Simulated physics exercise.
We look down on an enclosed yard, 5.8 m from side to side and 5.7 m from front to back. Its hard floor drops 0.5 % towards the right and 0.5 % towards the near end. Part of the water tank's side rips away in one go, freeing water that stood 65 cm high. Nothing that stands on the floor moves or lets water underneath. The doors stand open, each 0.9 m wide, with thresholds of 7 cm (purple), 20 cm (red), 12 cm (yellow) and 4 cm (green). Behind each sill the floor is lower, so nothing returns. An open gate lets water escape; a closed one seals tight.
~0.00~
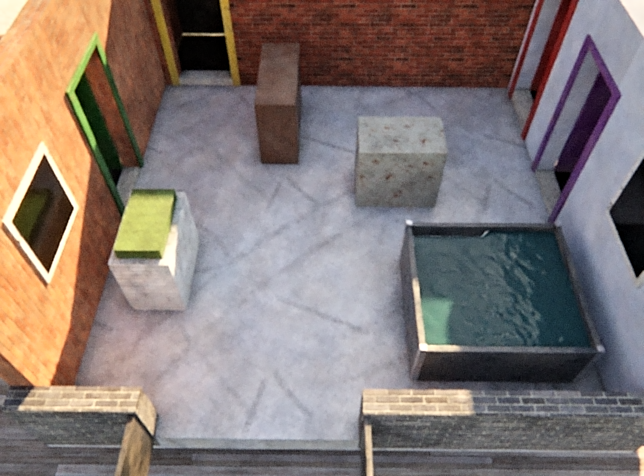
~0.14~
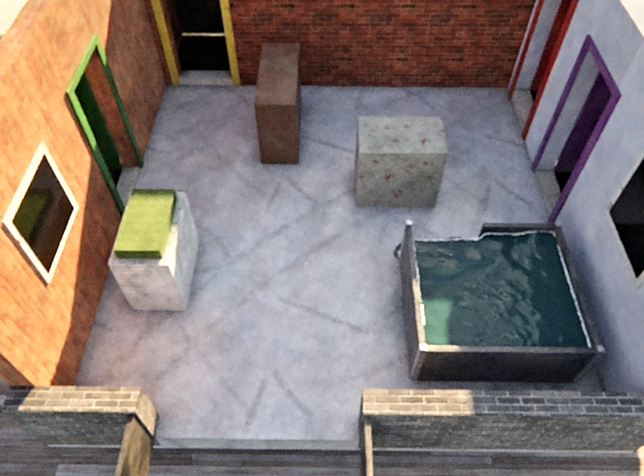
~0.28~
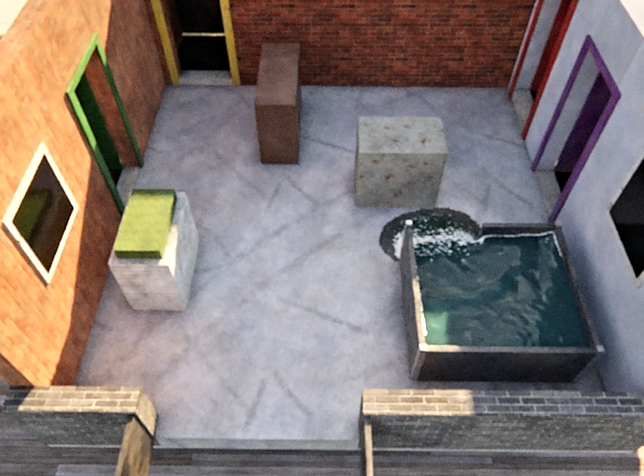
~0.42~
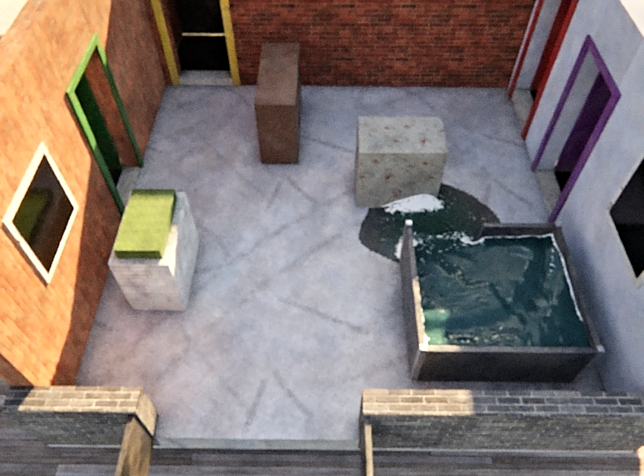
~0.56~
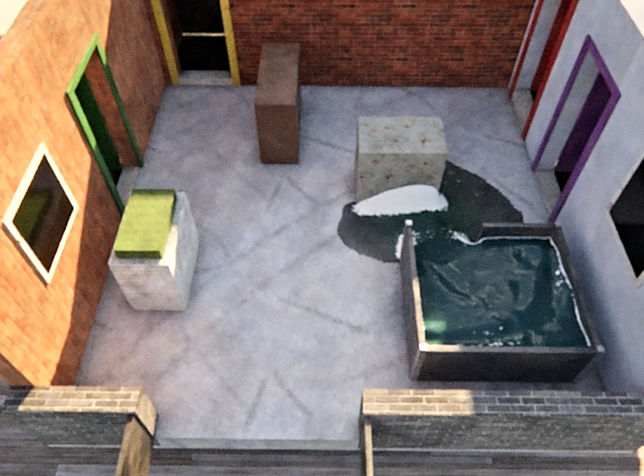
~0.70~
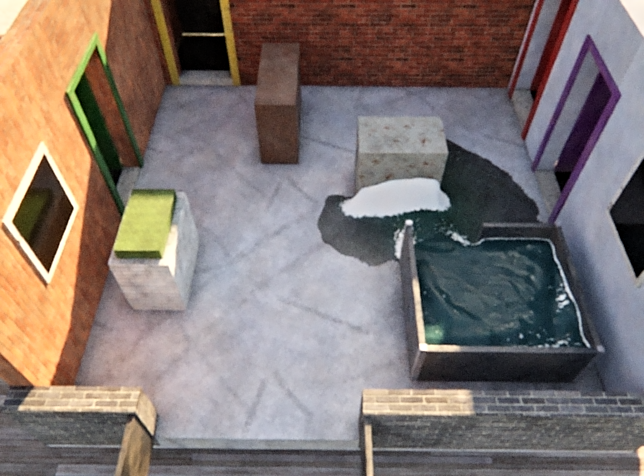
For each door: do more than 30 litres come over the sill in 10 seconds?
Door by door: At the purple door it passes the limit; at the red door it keeps below the limit; at the yellow door it keeps below the limit; at the green door it goes over the limit.
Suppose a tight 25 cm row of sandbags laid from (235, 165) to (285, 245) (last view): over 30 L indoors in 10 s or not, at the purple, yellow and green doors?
Then: Purple over, yellow below, green under.
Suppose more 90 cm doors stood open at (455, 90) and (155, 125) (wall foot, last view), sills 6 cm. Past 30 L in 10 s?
In turn: Past it, below.
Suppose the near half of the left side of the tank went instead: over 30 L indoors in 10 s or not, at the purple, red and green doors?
Then: Purple under, red below, green under.
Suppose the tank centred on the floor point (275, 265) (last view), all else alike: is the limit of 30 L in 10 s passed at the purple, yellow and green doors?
Against that limit: Purple not over, yellow above, green over.
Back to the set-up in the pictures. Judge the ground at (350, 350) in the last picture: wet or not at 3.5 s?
It is dry.
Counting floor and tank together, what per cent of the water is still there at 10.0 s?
About 76 per cent.
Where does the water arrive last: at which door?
The yellow one.
After 1.4 s water covers 30 % of the floor and is deepest (44 cm) near (416, 210); purple door 6 cm at the sill, 0 L in, red door 5 cm at the sill, 0 L in, yellow door not reached, green door not reached.
After 2.2 s water covers 50 % of the floor and is deepest (31 cm) near (416, 210); purple door 11 cm at the sill, 23 L in, red door 15 cm at the sill, 0 L in, yellow door not reached, green door 7 cm at the sill, 0 L in.
After 3.5 s water covers 65 % of the floor and is deepest (23 cm) near (417, 220); purple door 12 cm at the sill, 66 L in, red door 15 cm at the sill, 1 L in, yellow door not reached, green door 10 cm at the sill, 33 L in.
After 6.0 s water covers 80 % of the floor and is deepest (13 cm) near (417, 220); purple door 8 cm at the sill, 85 L in, red door 9 cm at the sill, 1 L in, yellow door 7 cm at the sill, 0 L in, green door 6 cm at the sill, 63 L in.
After 10.0 s water covers 95 % of the floor and is deepest (7 cm) near (337, 219); purple door 5 cm at the sill, 87 L in, red door 6 cm at the sill, 1 L in, yellow door 4 cm at the sill, 0 L in, green door 4 cm at the sill, 73 L in.
